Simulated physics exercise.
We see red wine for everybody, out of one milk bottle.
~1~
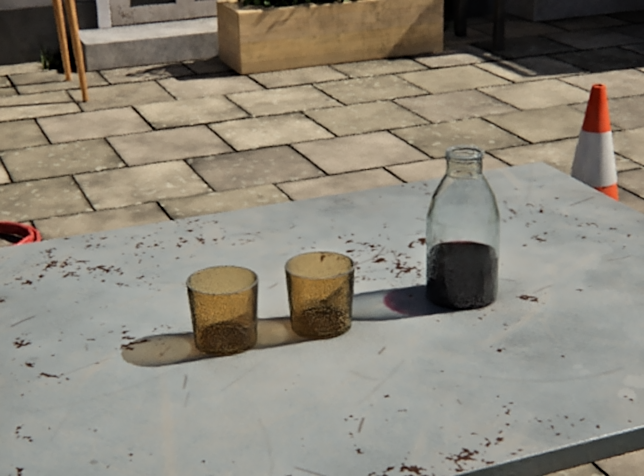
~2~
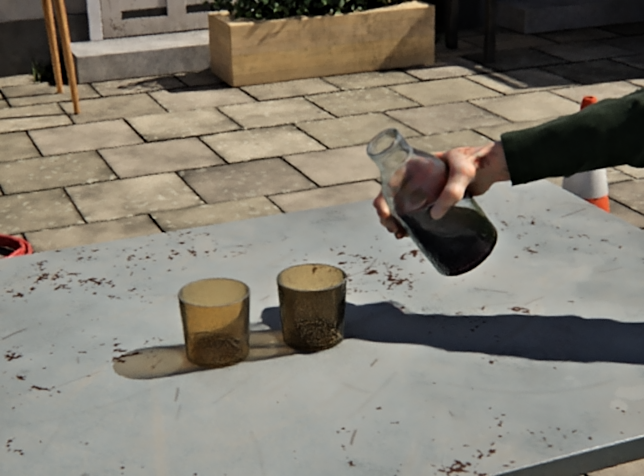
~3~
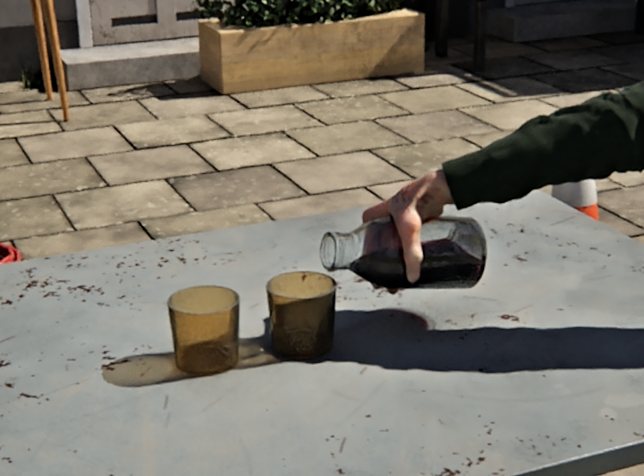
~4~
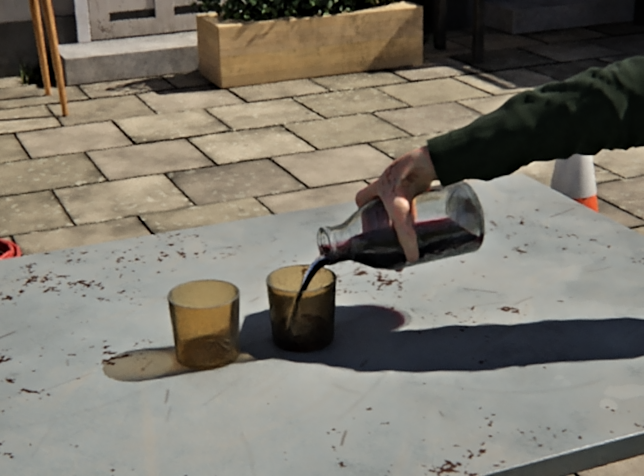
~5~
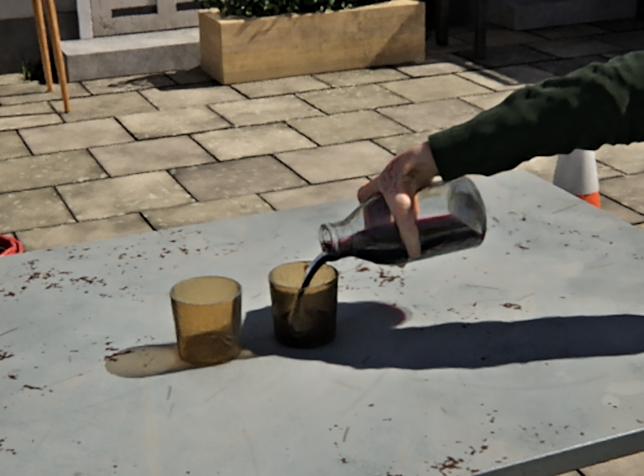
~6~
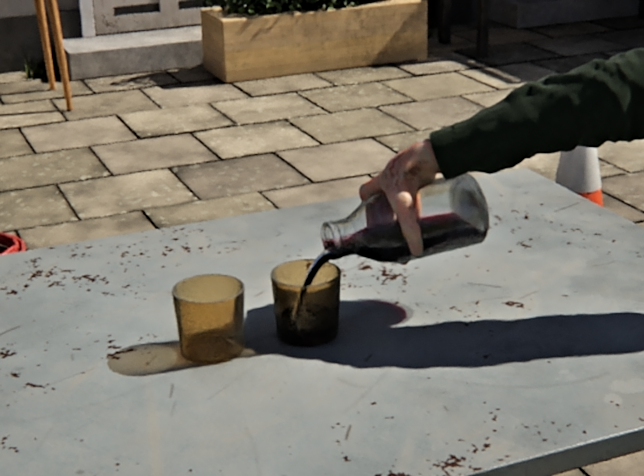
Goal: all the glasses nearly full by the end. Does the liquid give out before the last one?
Yes, looks like it's going to give out before the final one.
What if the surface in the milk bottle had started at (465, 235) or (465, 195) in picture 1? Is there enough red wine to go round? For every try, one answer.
Taking them in order, the supply is lacking and then adequate.
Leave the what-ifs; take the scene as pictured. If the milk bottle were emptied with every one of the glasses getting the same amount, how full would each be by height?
About 50 %.
A moment on, the first is about half full.
Further on, the first is done and the milk bottle has a little of its load.
When it is over, the milk bottle is empty with one filled and the next at a little of a serving.
